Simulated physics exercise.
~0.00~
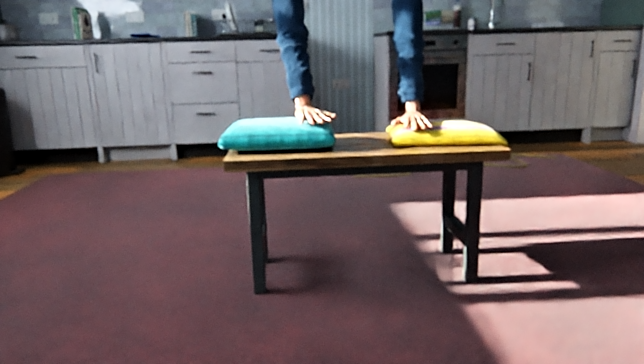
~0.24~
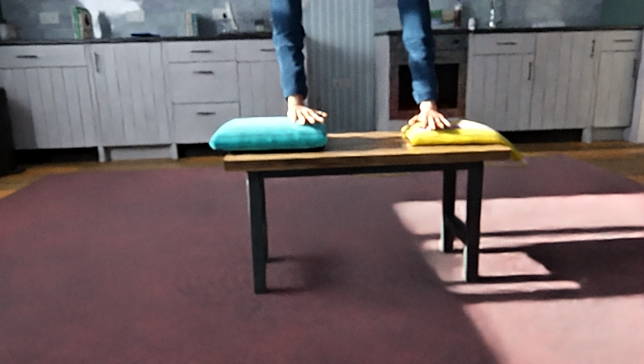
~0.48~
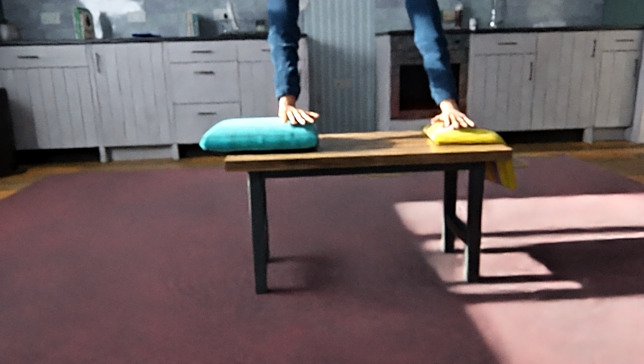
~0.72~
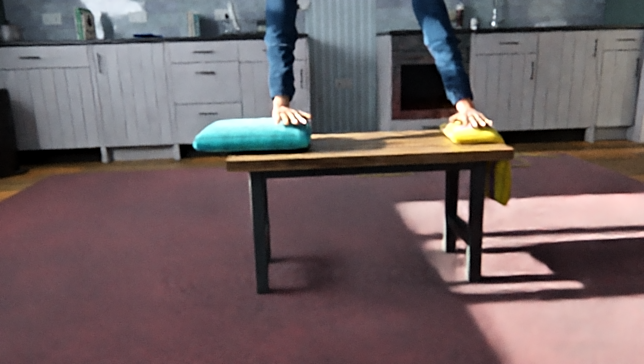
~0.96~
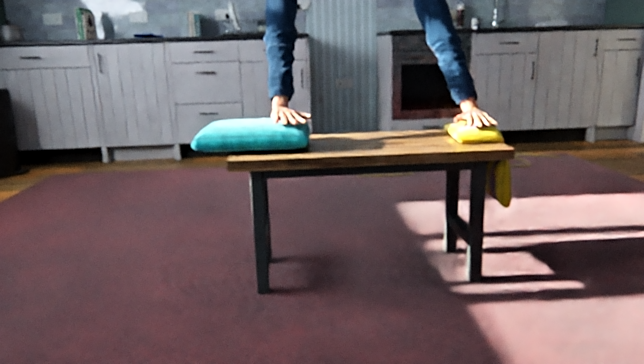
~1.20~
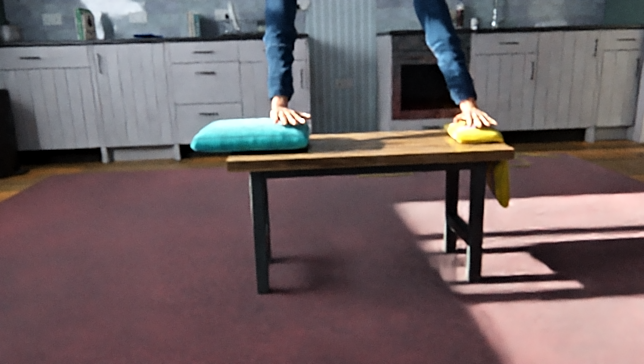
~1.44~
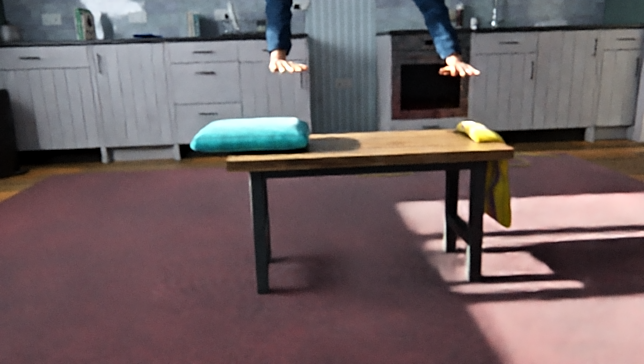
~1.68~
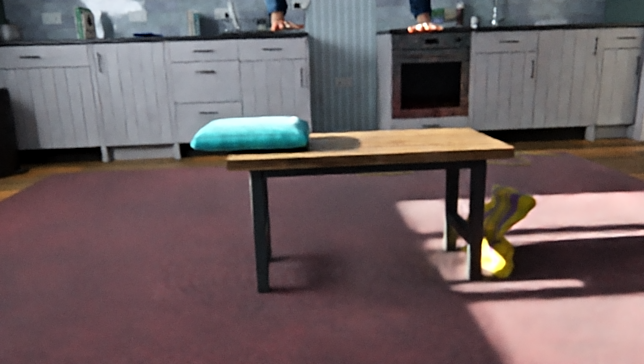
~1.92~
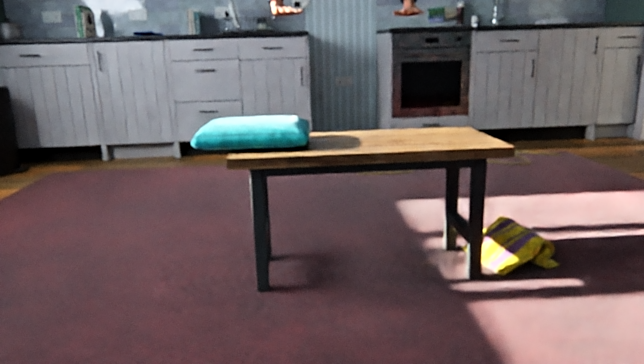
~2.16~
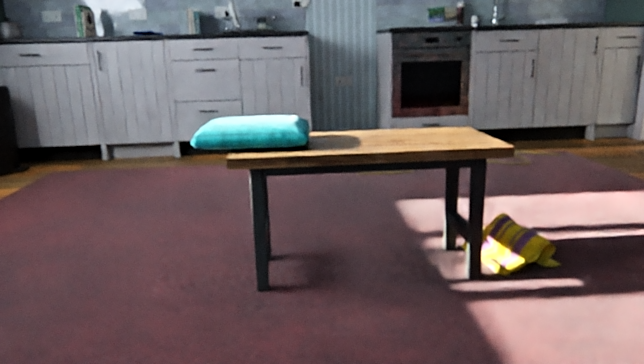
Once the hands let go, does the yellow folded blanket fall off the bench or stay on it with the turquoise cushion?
The yellow folded blanket tips over the right end and falls to the floor, while the turquoise cushion stays on the bench.
